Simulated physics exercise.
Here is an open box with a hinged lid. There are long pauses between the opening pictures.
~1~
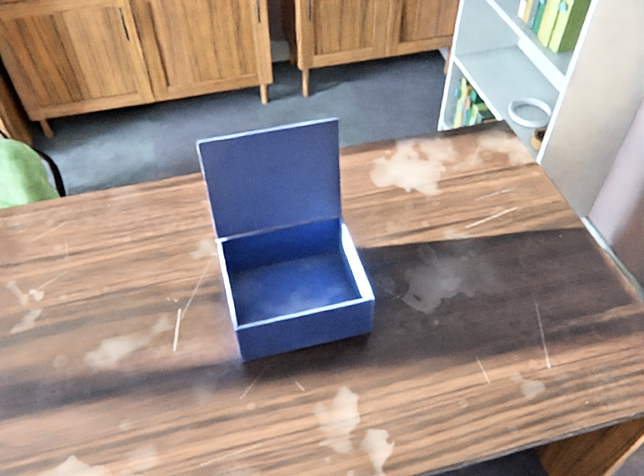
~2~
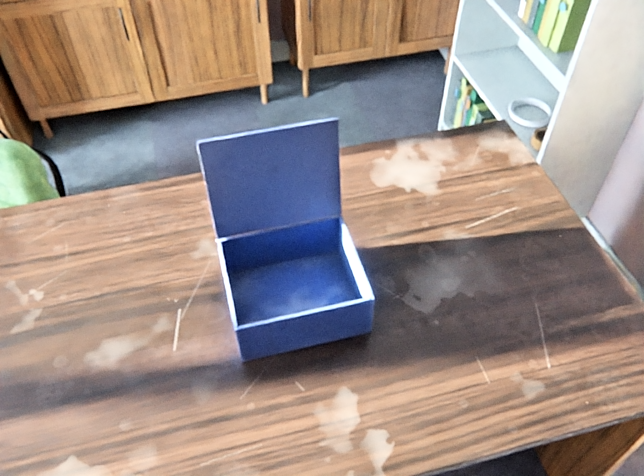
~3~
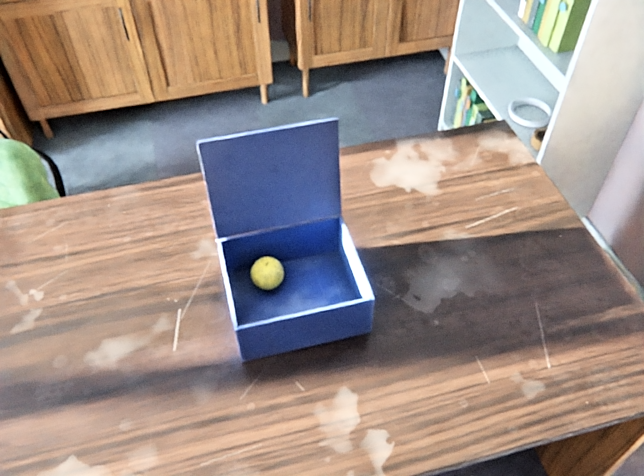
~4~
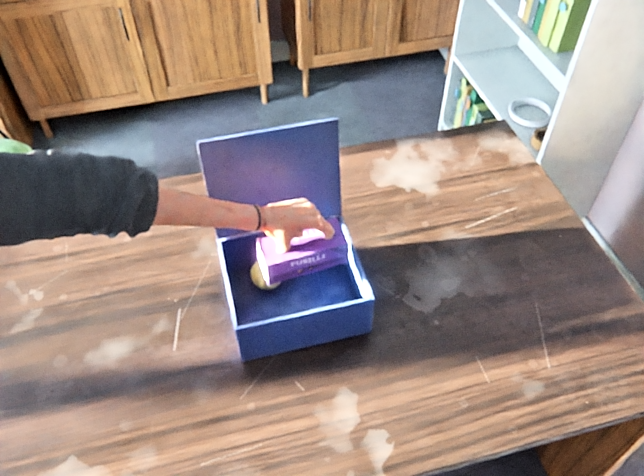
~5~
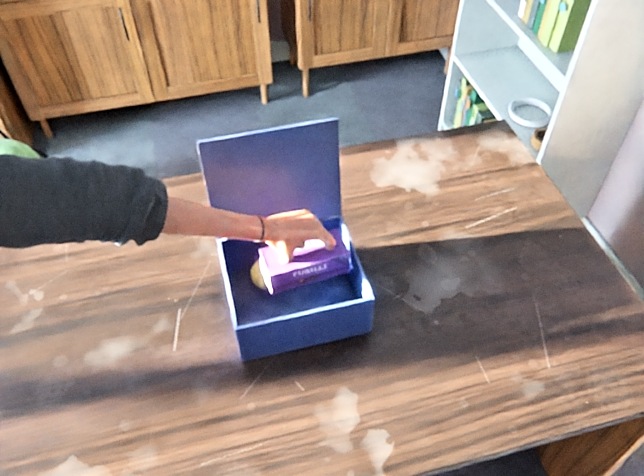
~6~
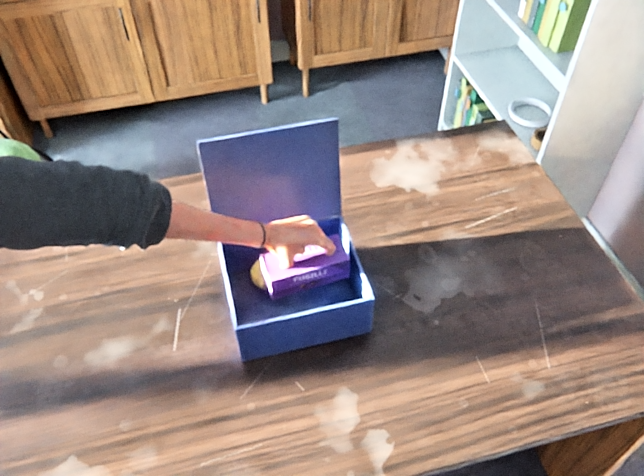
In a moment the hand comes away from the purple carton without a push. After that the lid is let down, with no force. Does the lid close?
In the end the lid sits on the rim.
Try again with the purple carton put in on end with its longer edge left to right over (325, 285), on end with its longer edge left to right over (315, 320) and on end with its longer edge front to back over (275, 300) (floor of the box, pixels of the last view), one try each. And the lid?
In the first case it will not close; in the second case it will not close; in the third case it will not close.
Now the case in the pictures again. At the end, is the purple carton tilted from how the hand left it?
It keeps its pose.
Then, 0.40 s later than the last frame, purple carton moved a little near (298, 296); yellow apple moved a little.
Then, 1.40 s later than the last frame, lid 72° above the rim; purple carton moved a little near (298, 296); yellow apple moved about its own width.
Then, 1.80 s later than the last frame, lid 45° above the rim; purple carton moved a little near (298, 296); yellow apple moved about its own width.
Then, 2.20 s later than the last frame, lid 11° above the rim; purple carton moved a little near (298, 296); yellow apple moved about its own width.
When it is over, lid shut; moved from the start, purple carton and yellow apple. End places, in pixels of the last picture, purple carton near (298, 296).
